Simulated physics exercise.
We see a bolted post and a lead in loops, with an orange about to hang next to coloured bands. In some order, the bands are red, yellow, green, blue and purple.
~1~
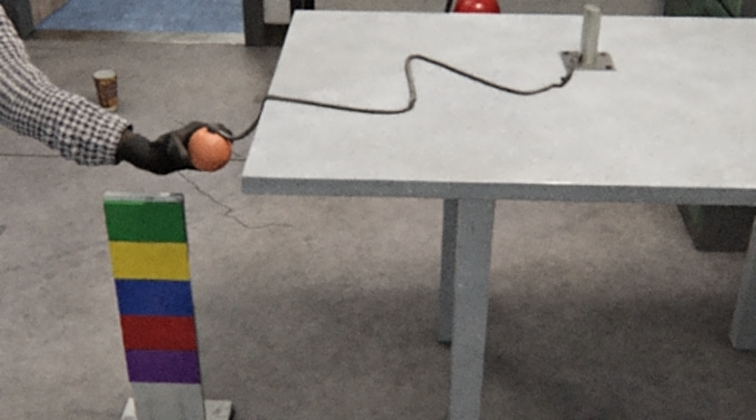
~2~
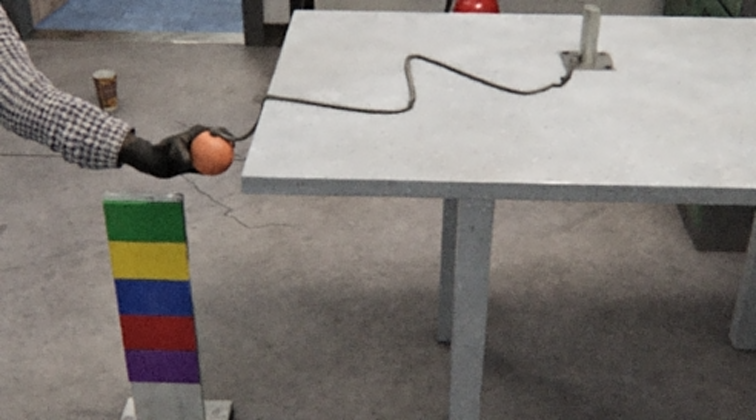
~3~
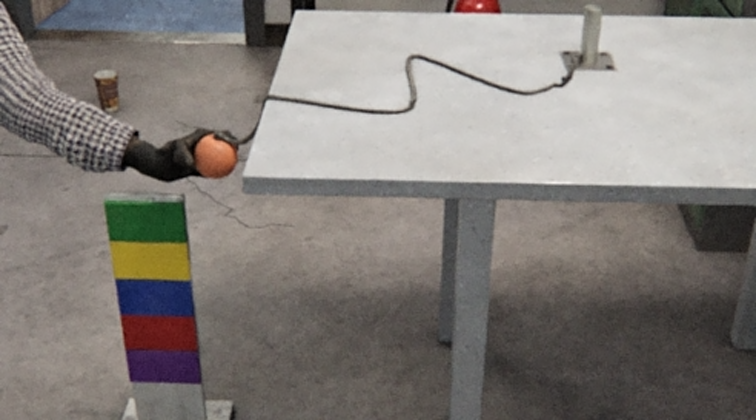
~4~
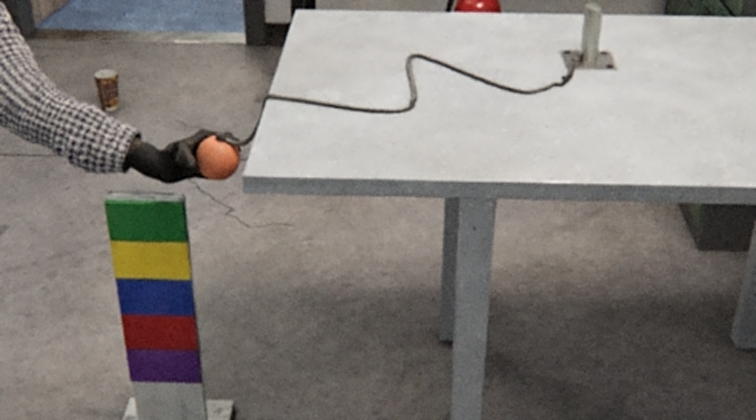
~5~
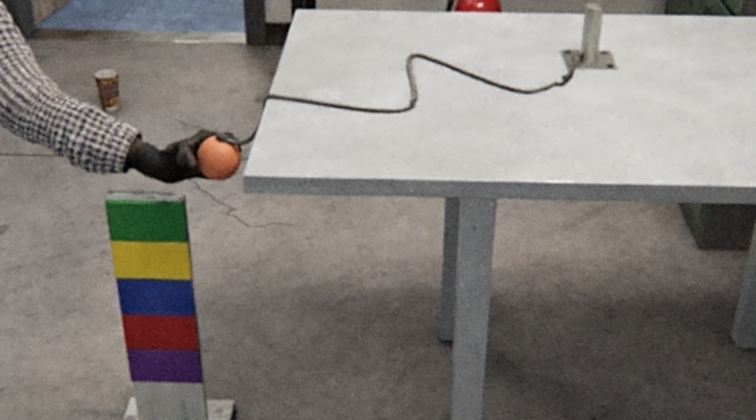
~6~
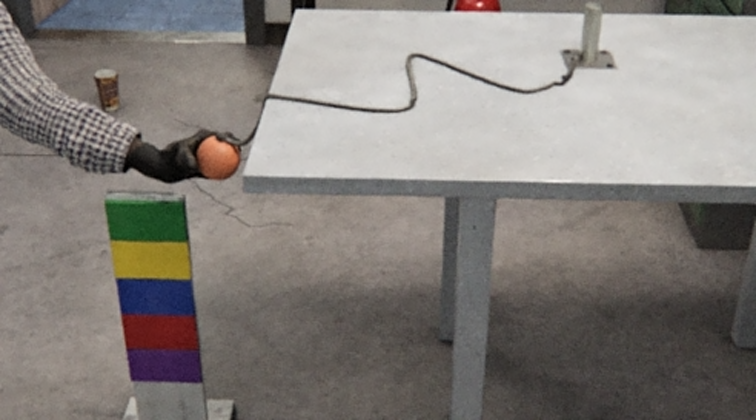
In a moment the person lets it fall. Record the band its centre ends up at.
Centre ends at purple.
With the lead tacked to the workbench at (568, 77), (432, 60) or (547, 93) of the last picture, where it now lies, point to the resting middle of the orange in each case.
First near (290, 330), then near (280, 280), then near (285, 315).
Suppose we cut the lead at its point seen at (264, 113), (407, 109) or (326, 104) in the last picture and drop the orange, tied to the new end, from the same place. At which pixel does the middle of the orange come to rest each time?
Respectively (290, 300), (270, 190) and (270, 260).
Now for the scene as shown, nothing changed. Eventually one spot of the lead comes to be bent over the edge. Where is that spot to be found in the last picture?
Near pixel (410, 73).
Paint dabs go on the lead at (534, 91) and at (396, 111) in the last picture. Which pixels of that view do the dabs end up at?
I'd say about (468, 65) for one and about (279, 176) for the other.
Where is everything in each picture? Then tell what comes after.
In the first frame, orange (210, 150); green (144, 223); yellow (149, 262); blue (154, 298); red (158, 334); purple (162, 368).
In the second frame, orange (212, 154); lead through (562, 78) (482, 81) (407, 61) (411, 106) (305, 102).
In the third frame, orange (216, 157).
In the fourth frame, orange (218, 158); lead through (564, 78) (483, 80) (408, 60) (412, 105) (307, 102).
In the fifth frame, orange (218, 158).
In the sixth frame, orange (218, 158); lead through (564, 77) (483, 80) (408, 59) (412, 105) (307, 101).
A little later, orange near (300, 355); level with purple.
Next, orange near (278, 352); level with purple.
When it is over, orange near (293, 353); level with purple. Its middle rests at the purple band.
